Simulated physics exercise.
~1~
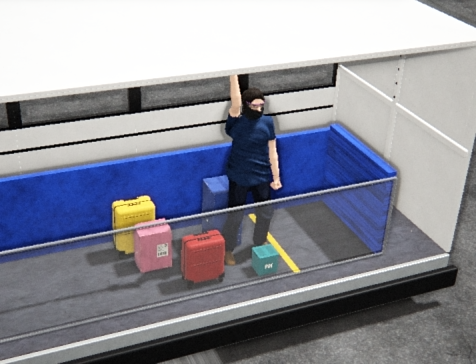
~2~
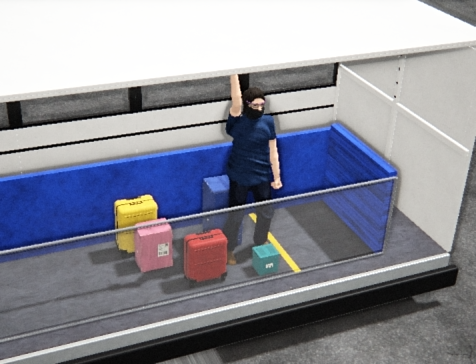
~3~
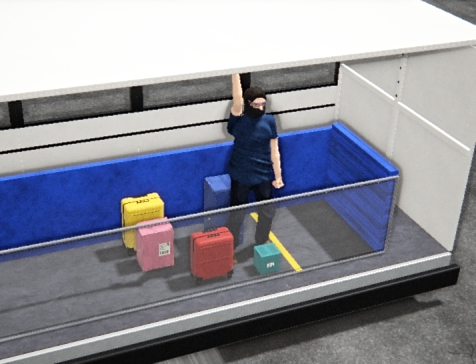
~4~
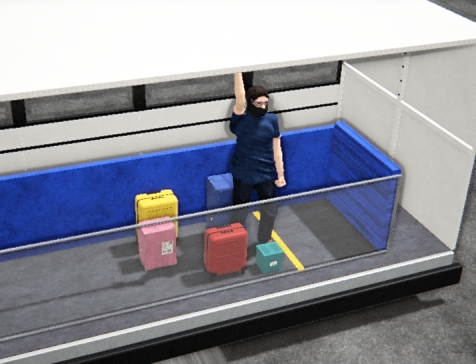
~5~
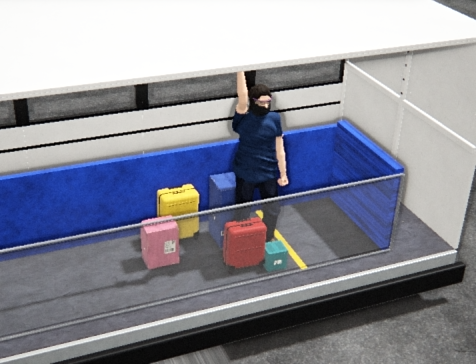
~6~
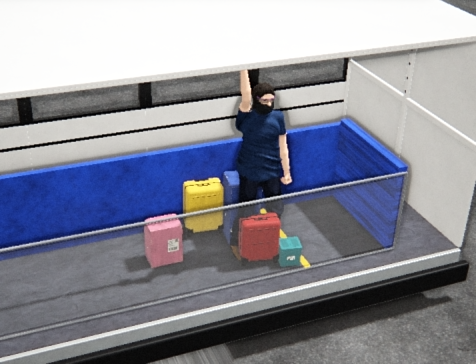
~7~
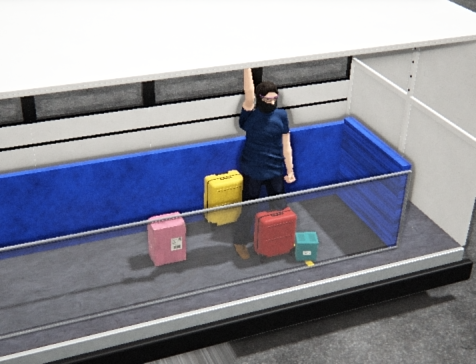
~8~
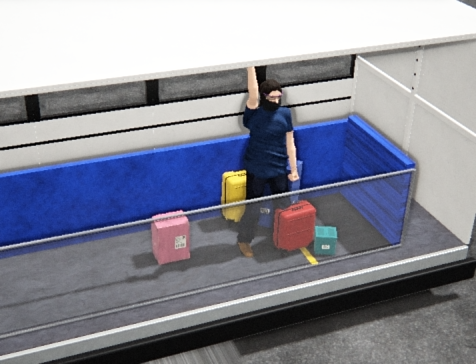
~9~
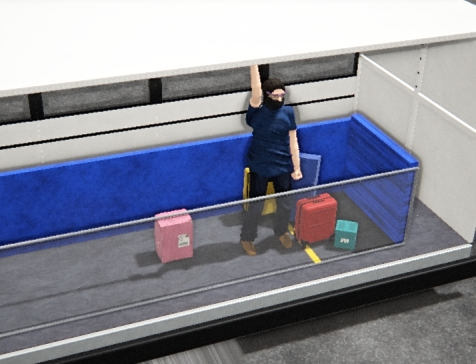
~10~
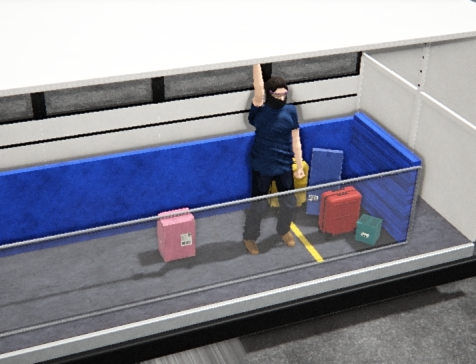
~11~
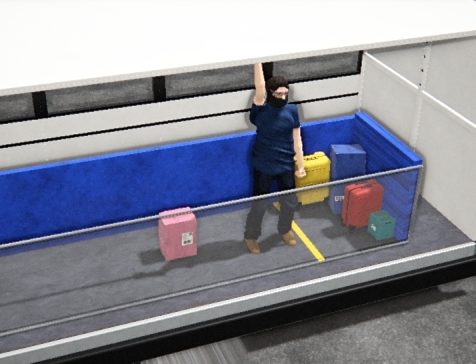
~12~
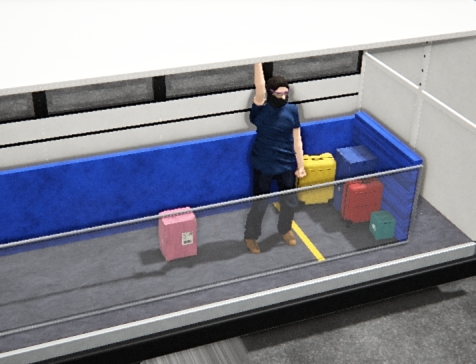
In the video, a masked traveller stands with one arm raised in a bus bay while yellow, red and blue luggage and a teal tub slide right across the yellow line, ending near the right-hand end, as the pink case stays upright short of the line.
